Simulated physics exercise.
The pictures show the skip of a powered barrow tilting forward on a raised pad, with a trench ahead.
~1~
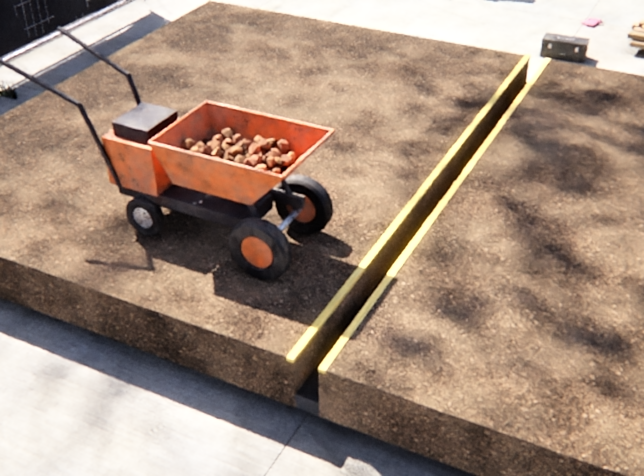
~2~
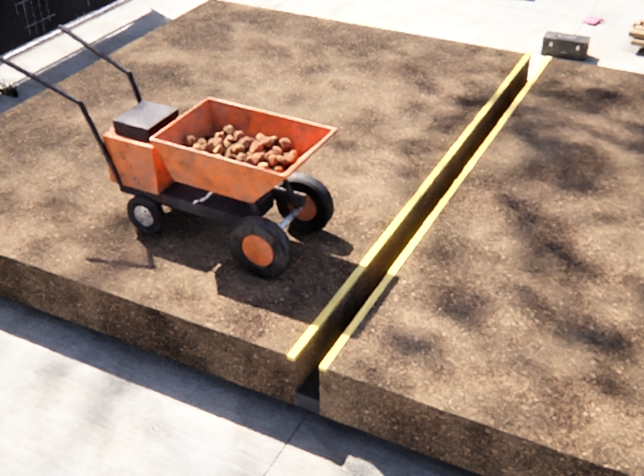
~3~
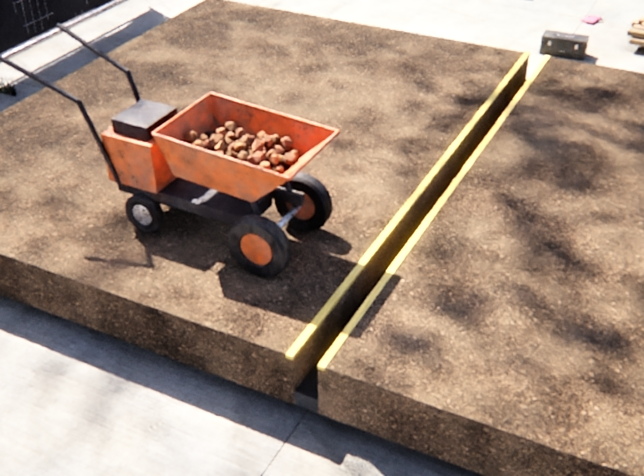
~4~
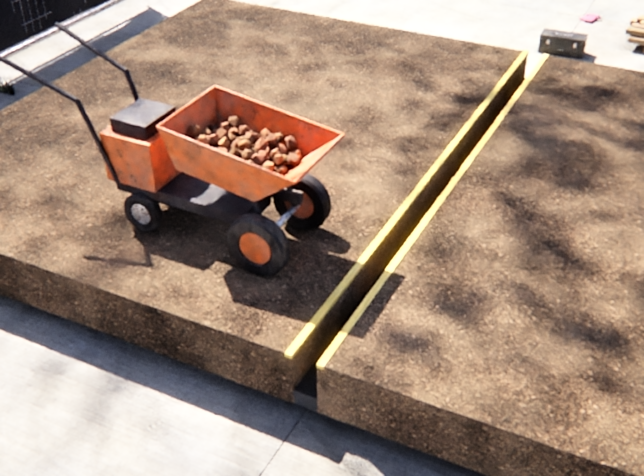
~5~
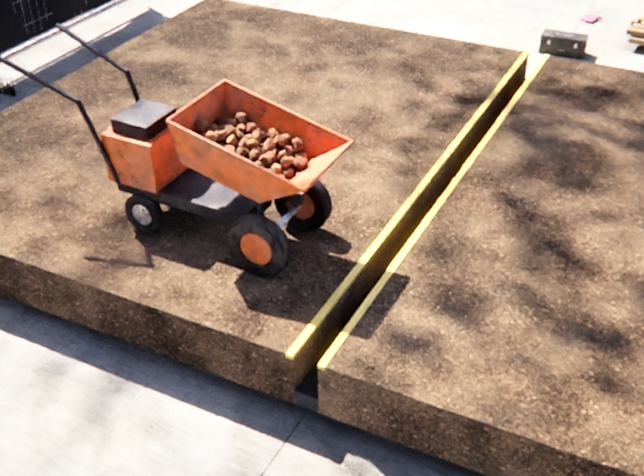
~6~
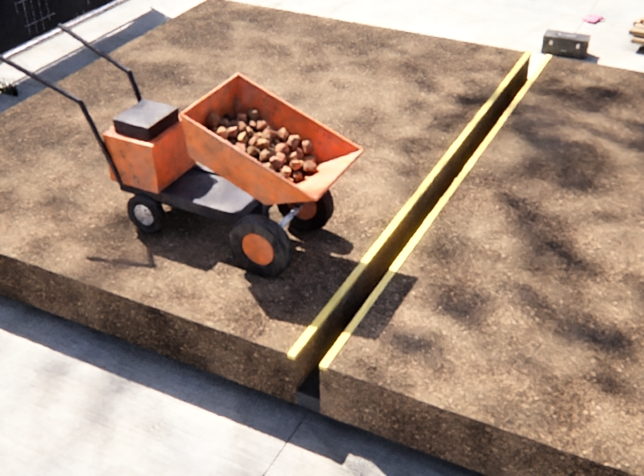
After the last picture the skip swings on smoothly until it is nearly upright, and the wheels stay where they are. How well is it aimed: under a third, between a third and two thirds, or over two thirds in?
Between the edges lies under a third of the load.
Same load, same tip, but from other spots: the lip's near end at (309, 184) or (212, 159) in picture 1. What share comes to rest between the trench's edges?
The first gives 0 %, the second 30 %.
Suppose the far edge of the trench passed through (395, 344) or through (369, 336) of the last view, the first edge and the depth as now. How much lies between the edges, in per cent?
About 100 and 70 per cent.
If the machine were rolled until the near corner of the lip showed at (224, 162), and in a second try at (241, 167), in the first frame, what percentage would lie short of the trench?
In turn 50 and 30 in a hundred.
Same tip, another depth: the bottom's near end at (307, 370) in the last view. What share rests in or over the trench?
Near 20 %.
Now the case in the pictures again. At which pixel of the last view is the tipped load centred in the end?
Around (409, 283).
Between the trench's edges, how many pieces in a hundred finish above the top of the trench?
Roughly 0 in a hundred.
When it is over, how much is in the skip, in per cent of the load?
Roughly 5 in a hundred.
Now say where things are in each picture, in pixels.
The first frame shows lip of the skip at (284, 178), level; top of the load at (240, 162), clay clods; first edge of the trench at (318, 322); far edge at (349, 332), the trench under half as wide as the skip, and about as deep as wide.
The second frame shows lip of the skip at (286, 177), tipped barely; top of the load at (242, 160).
The third frame shows lip of the skip at (289, 179), tipped barely; top of the load at (220, 147).
The fourth frame shows lip of the skip at (295, 183), tipped a little; top of the load at (224, 143).
The fifth frame shows lip of the skip at (304, 190), tipped a little; top of the load at (220, 135).
The sixth frame shows lip of the skip at (315, 200), tipped clearly; top of the load at (231, 132); first edge of the trench at (319, 319); far edge at (350, 329).
Soon after the last picture, skip tipped steeply; all in the skip.
A little later, skip tipped right over; about a third in the skip; a small part in or heaped over the trench; about half beyond it; a stray few falling.
Later still, skip tipped right over; a stray few in the skip; about a quarter in or heaped over the trench; most beyond it.
At rest, skip tipped right over; a stray few in the skip; about a quarter in or heaped over the trench; most beyond it.
